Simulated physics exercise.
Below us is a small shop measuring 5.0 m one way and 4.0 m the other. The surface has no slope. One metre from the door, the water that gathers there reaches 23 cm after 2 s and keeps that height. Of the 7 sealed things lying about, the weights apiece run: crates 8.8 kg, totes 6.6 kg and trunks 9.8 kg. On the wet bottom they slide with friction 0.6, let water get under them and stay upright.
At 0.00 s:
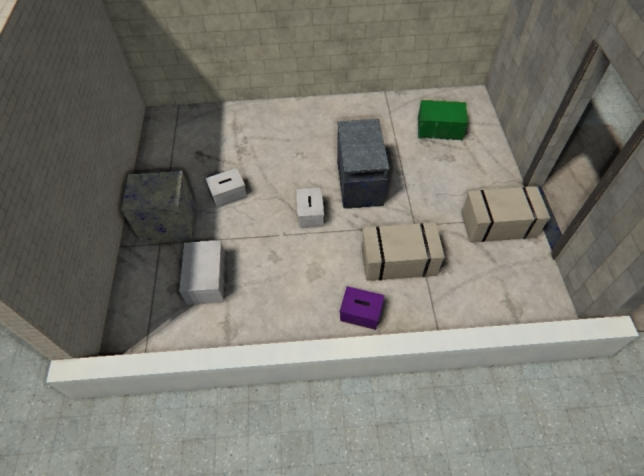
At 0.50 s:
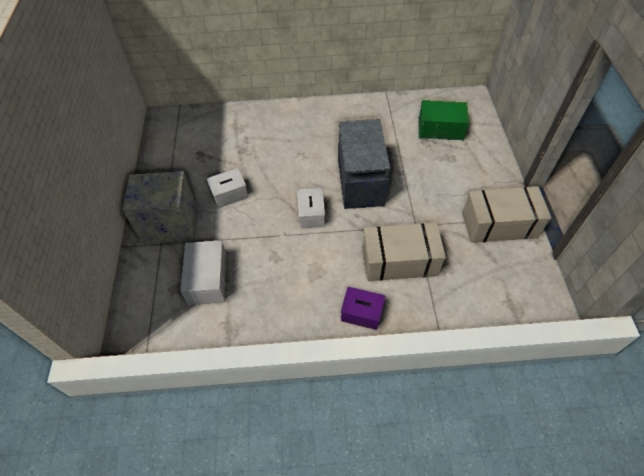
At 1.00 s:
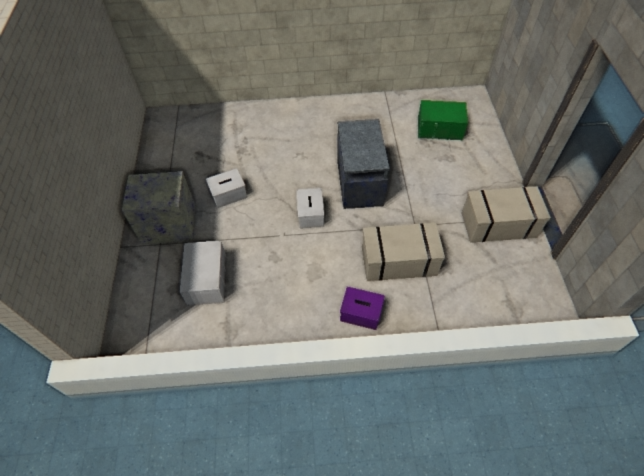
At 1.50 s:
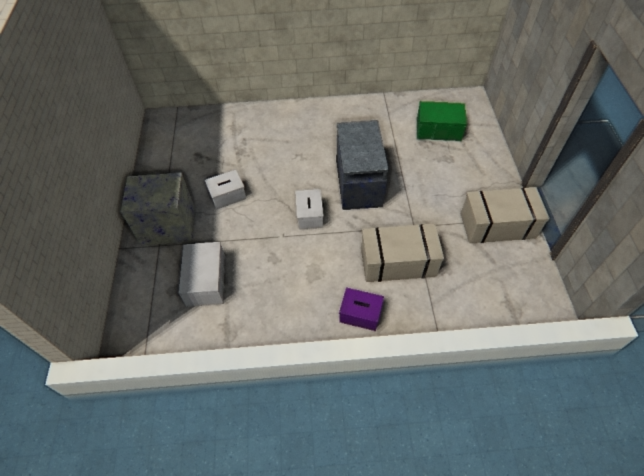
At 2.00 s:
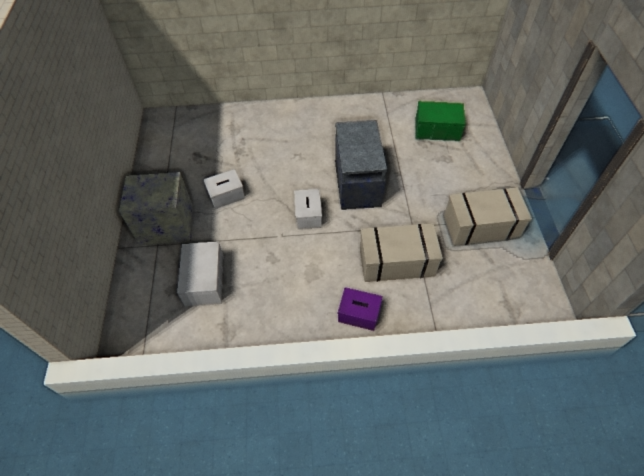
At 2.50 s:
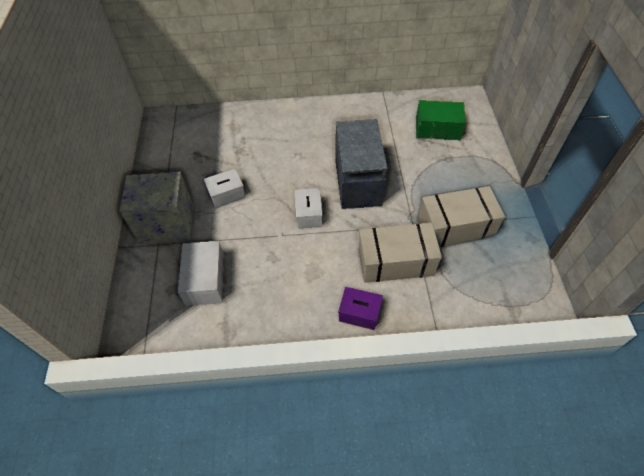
In a small walled room, water spreads in through the doorway and shifts the nearest trunk left.
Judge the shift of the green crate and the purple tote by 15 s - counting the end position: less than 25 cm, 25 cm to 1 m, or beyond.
By then the green crate creeps a bit and the purple tote covers a big distance.
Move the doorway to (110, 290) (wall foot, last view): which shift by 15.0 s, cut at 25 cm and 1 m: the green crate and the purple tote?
Result - green crate displaced a long way, purple tote displaced a long way.
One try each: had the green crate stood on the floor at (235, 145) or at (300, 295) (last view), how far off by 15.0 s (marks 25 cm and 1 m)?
Taking them in order, it is swept well off and then it is swept well off.
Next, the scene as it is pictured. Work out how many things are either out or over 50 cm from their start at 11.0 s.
By that point, 5.
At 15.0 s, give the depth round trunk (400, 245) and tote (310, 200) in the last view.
Depths: Near 12 cm, then near 9 cm.
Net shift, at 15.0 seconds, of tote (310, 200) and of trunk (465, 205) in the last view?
Respectively 80 and 250 cm.
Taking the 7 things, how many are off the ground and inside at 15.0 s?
The number is 7.
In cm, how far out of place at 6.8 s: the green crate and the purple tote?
About 0 and 250 cm by then.
After 3.5 s the green crate is near (442, 111), 0.0 m from its start, aground; the purple tote is near (361, 303), 0.0 m from its start, aground; 1 afloat.
After 6.8 s the green crate is near (442, 111), 0.0 m from its start, aground; the purple tote is near (104, 325), 2.6 m from its start, afloat; 4 afloat.
After 11.0 s the green crate is near (460, 103), 0.3 m from its start, afloat; the purple tote is near (109, 293), 2.6 m from its start, afloat; 6 afloat.
After 15.0 s the green crate is near (431, 147), 0.7 m from its start, afloat; the purple tote is near (108, 297), 2.6 m from its start, afloat; 7 afloat.
